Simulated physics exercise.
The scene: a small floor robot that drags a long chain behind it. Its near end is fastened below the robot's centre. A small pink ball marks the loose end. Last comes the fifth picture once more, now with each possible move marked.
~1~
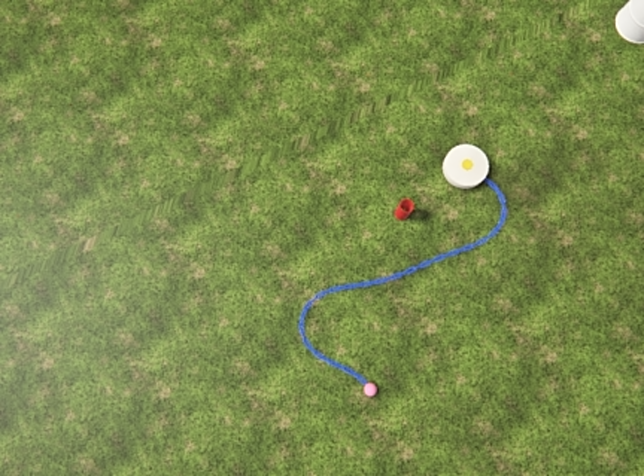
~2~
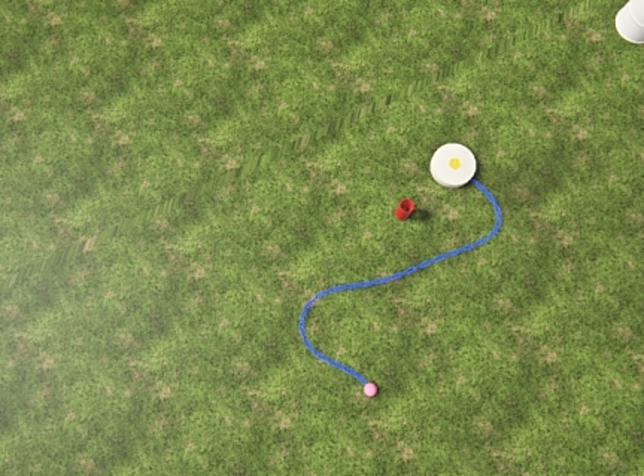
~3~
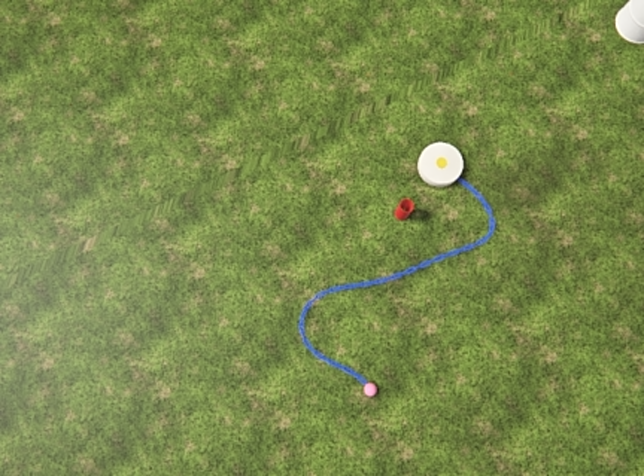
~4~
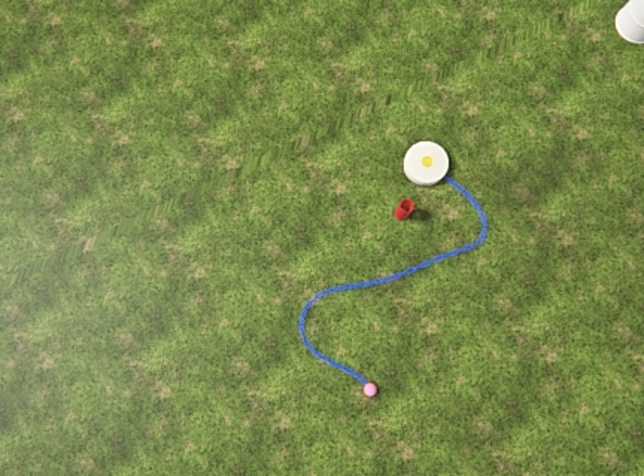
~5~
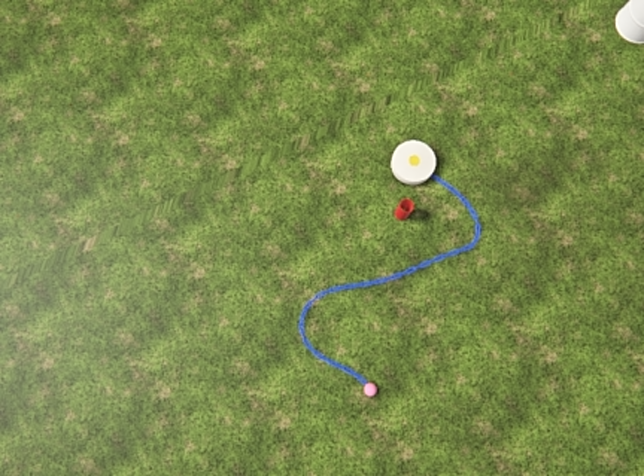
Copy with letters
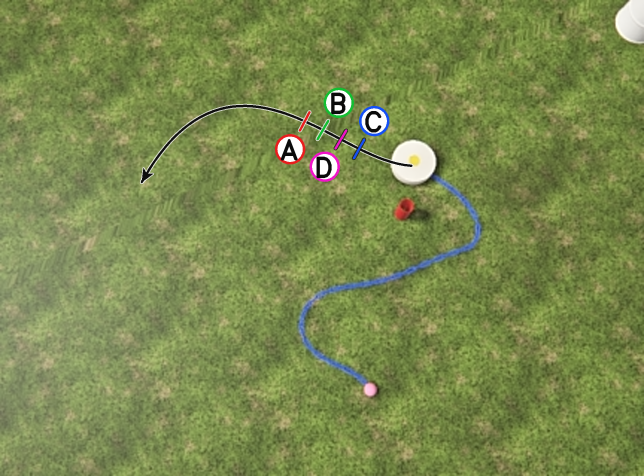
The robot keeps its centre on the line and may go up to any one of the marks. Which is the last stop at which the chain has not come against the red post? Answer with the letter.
It should halt at D.
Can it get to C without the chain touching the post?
Yes.
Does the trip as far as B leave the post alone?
For that mark, no.
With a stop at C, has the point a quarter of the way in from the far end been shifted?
No.
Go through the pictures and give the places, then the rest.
In the first frame, free end (371, 390); red post (404, 210); robot (465, 167).
In the second frame, robot (452, 166); red post (404, 210).
In the third frame, robot (440, 165); red post (404, 210).
In the fourth frame, robot (425, 164); red post (404, 210).
In the fifth frame, robot (413, 163); red post (404, 210); free end (371, 390).
On the marked copy, A at (305, 121); B at (323, 130); C at (359, 149); D at (341, 139); the route from (412, 166) via (267, 108) to (142, 182).
With D. Early on, robot (387, 158), middle of the chain (389, 279), free end (371, 390).
Further on, robot (361, 147), middle of the chain (389, 279), free end (371, 390).
At the end, robot (341, 136), middle of the chain (389, 279), free end (371, 390); nothing has been touched.
As for the rest, A brings the chain against the post; B brings the chain against the post; C is safe but short.
